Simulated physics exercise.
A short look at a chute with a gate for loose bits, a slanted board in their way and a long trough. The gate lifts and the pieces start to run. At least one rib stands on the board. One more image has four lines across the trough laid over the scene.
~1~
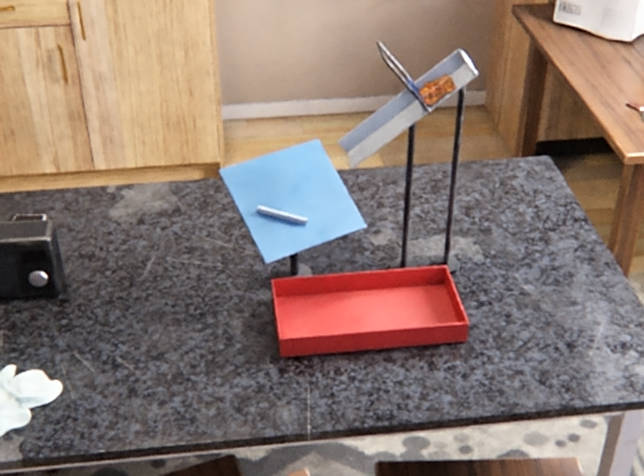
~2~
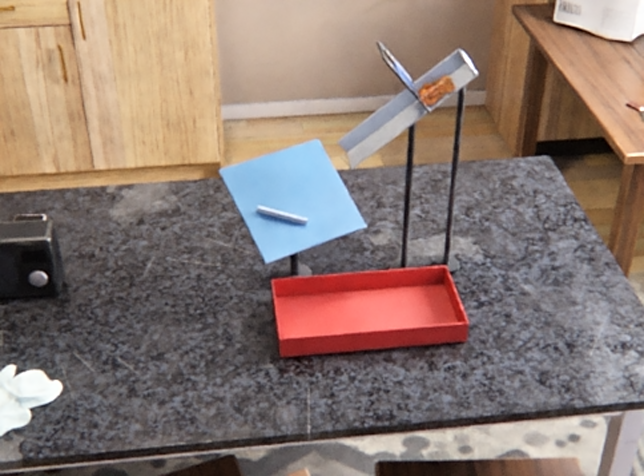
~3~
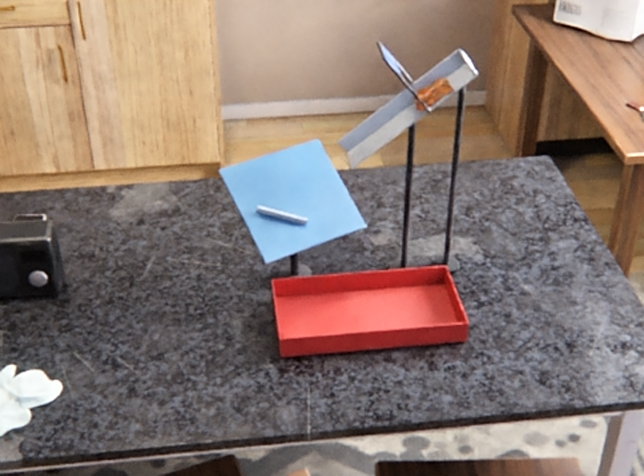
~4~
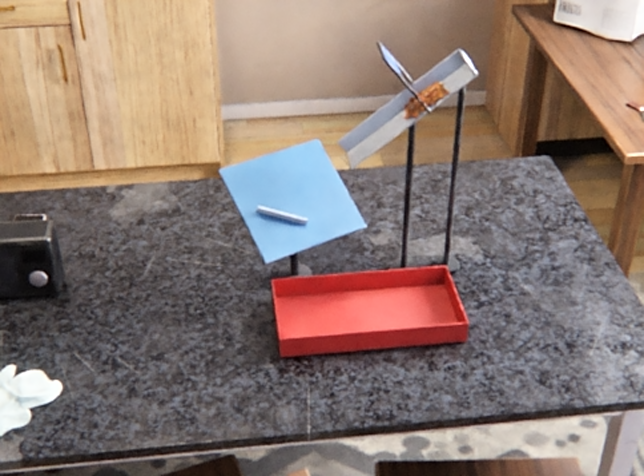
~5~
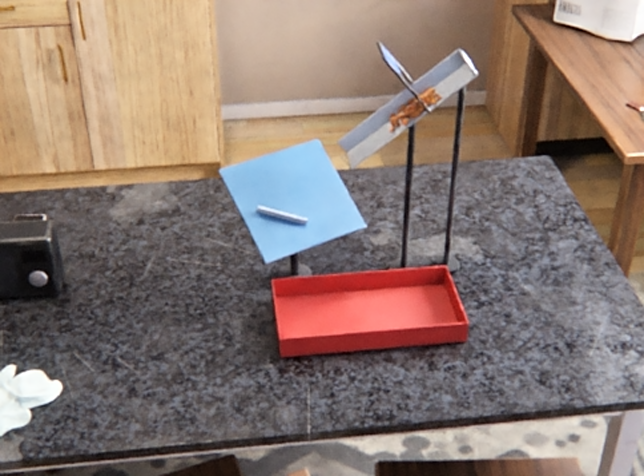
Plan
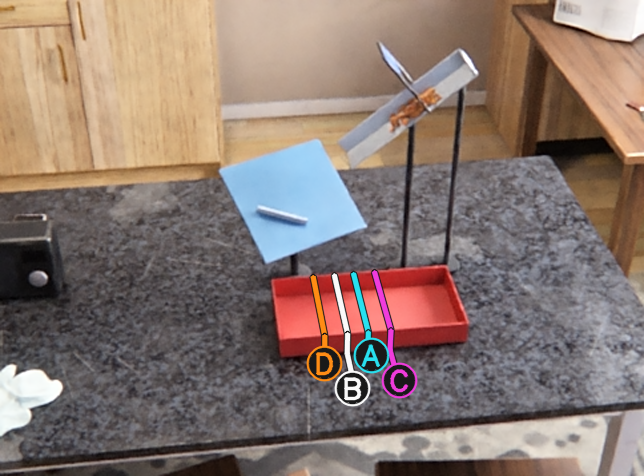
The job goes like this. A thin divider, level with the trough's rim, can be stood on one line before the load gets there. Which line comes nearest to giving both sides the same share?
The best line is B.
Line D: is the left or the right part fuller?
The right side.
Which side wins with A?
The left side.
On the marked copy, line A crosses the front rim at (368, 331); line B crosses the front rim at (347, 333); line C crosses the front rim at (390, 329); line D crosses the front rim at (324, 335).
Choosing A, of what is caught, all but a few on the left of the divider, a small share on the right.
Choosing B, of what is caught, close to half on the left of the divider, close to half on the right.
Choosing C, of what is caught, the whole lot on the left of the divider, none at all on the right.
Choosing D, of what is caught, a small share on the left of the divider, the bulk on the right.
